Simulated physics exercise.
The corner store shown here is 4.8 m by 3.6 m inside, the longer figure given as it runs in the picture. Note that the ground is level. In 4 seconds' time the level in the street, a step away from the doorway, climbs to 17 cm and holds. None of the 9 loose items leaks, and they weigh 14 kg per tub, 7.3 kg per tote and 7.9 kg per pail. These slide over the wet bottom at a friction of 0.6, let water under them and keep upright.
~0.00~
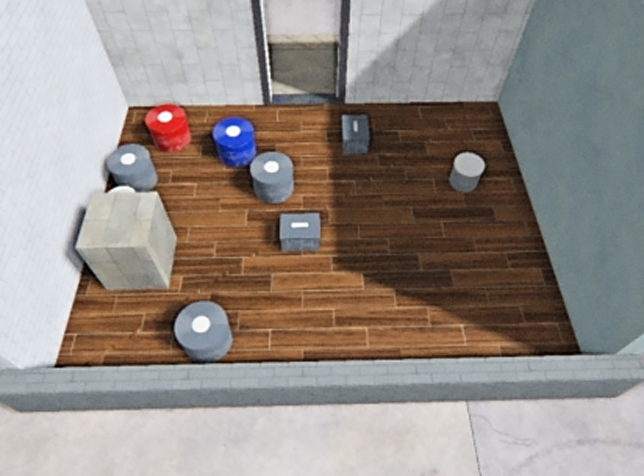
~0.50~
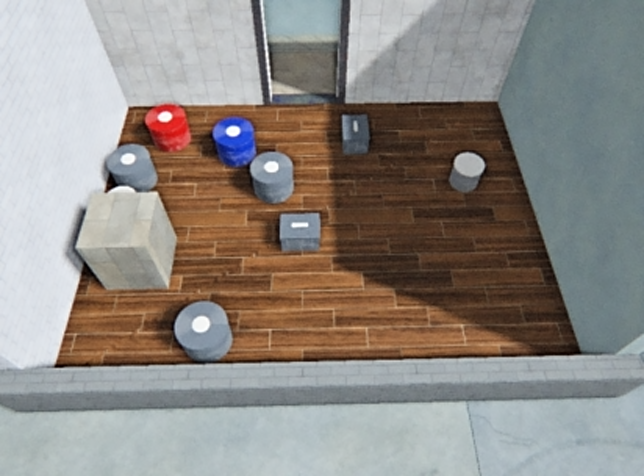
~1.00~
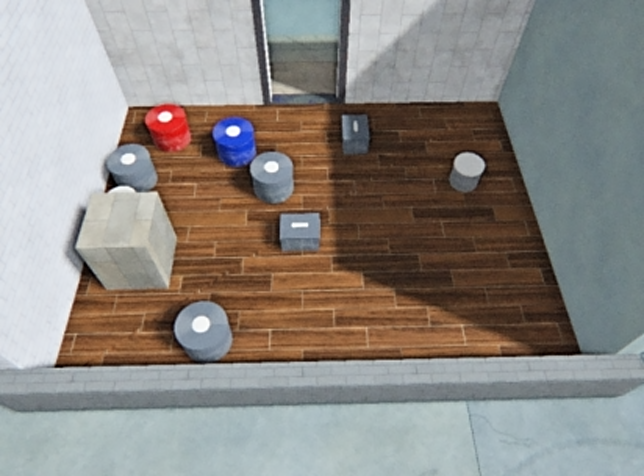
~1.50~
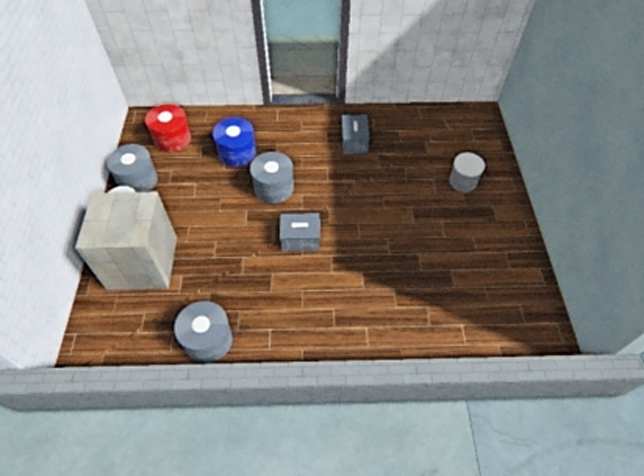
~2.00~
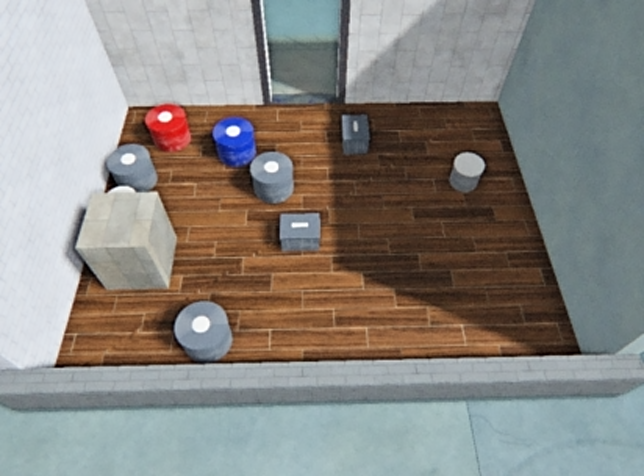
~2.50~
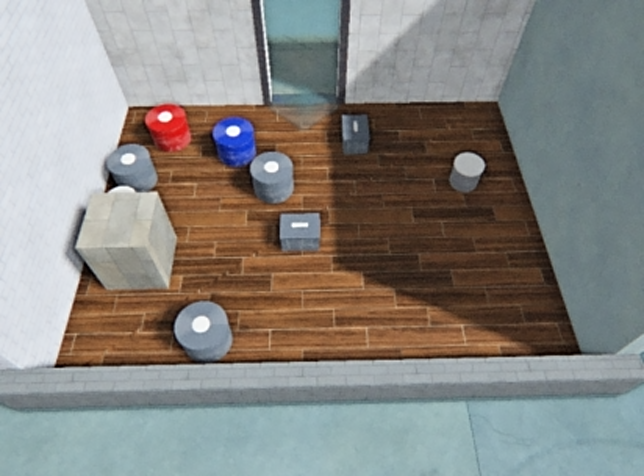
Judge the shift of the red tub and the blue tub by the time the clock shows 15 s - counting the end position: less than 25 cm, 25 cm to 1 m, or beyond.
Looking at where they end up, the red tub keeps its spot while the blue tub keeps its spot.
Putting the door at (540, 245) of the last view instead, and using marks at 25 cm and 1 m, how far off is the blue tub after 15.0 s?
The blue tub ends up almost where it started.
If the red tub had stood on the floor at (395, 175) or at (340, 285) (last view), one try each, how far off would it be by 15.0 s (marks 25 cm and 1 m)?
No real movement, then no real movement.
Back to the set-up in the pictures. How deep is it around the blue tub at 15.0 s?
The depth there is around 6 cm.
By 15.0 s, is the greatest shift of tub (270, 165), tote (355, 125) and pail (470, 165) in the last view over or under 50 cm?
Well, in sequence it's smaller, farther, smaller.
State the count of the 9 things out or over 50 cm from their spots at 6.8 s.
At that moment it comes to 0.
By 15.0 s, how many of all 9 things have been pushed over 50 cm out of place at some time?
Count: 1.
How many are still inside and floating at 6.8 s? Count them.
At that instant the tally stands at 0.
After 3.5 s the red tub is near (165, 117), 0.0 m from its start, aground; the blue tub is near (233, 132), 0.0 m from its start, aground; 0 afloat.
After 6.8 s the red tub is near (165, 117), 0.0 m from its start, aground; the blue tub is near (233, 132), 0.0 m from its start, aground; 0 afloat.
After 11.0 s the red tub is near (165, 117), 0.0 m from its start, aground; the blue tub is near (233, 132), 0.0 m from its start, aground; 0 afloat.
After 15.0 s the red tub is near (165, 117), 0.0 m from its start, aground; the blue tub is near (233, 132), 0.0 m from its start, aground; 0 afloat.
